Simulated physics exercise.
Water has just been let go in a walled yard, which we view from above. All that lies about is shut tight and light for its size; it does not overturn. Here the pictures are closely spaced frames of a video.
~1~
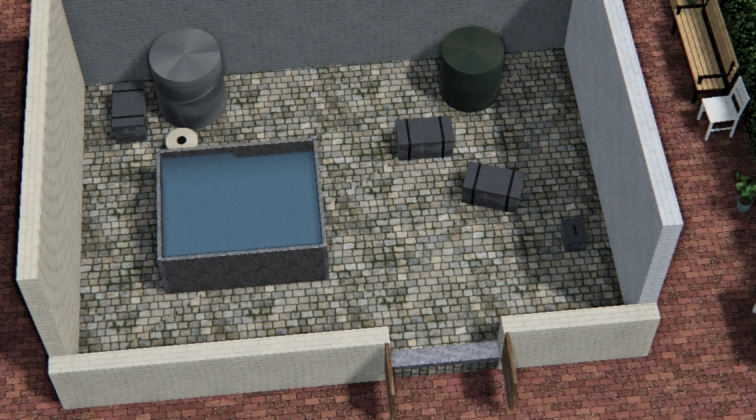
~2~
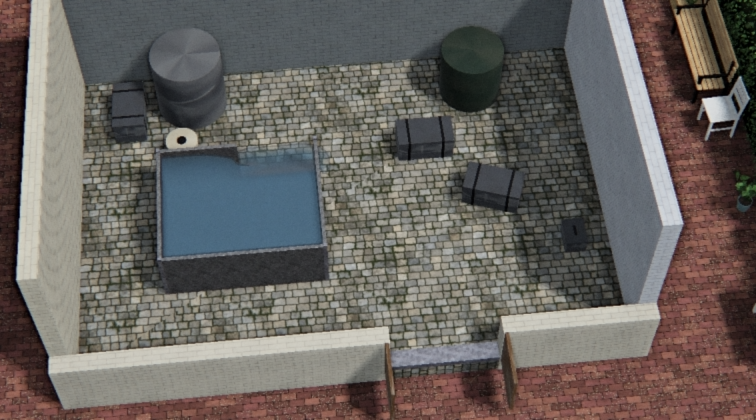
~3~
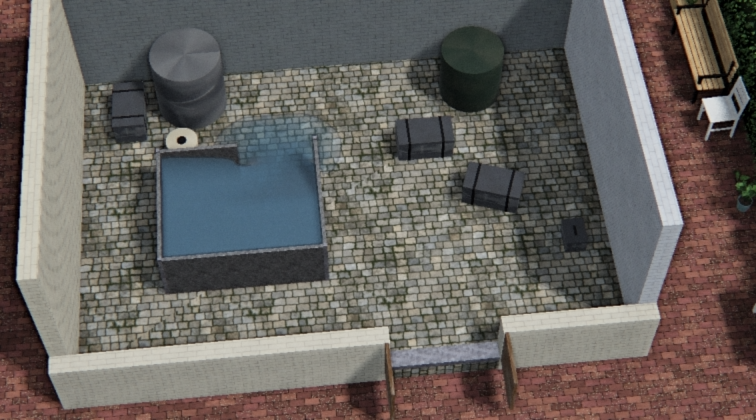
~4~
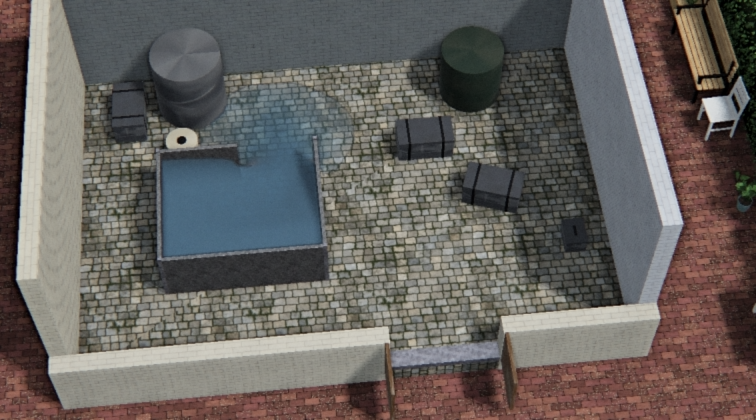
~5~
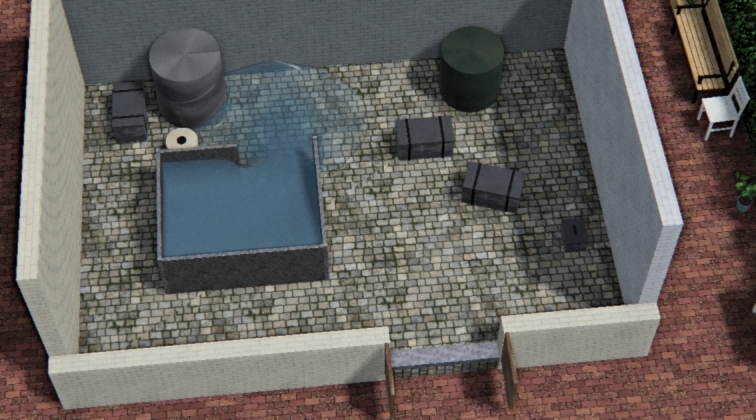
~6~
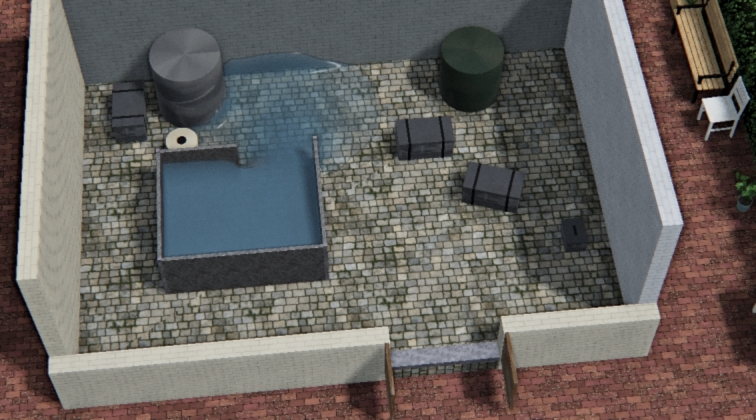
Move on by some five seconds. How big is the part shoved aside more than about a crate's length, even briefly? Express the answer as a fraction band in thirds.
Fraction band: 2/3 or more.
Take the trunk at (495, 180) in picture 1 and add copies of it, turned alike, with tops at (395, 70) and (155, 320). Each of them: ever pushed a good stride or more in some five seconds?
Taking them in order, the first one goes the distance and the second one never gets that far.
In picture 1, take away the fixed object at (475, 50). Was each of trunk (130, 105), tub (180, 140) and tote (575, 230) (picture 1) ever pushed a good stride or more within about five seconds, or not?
Taking them in turn, the first stayed within range, the second traveled far, and the third traveled far.
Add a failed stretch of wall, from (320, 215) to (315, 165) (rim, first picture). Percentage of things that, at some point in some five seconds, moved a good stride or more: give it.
It comes to some 60 per cent.
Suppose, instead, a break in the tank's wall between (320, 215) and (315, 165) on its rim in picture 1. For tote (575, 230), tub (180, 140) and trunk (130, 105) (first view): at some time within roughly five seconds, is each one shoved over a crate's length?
First over the mark, then below the mark, then below the mark.
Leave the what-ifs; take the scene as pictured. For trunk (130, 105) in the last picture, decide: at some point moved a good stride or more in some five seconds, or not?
For this one it's a lesser distance.
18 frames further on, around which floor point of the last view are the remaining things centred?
(340, 215).
A moment on, 0 of 5 are well off their spots; 0 afloat.
Next, 0 of 5 are well off their spots; 0 afloat.
Later, 3 of 5 are well off their spots; 0 afloat.
In the end, 4 of 5 are well off their spots, and 4 have been at some point; 3 afloat.
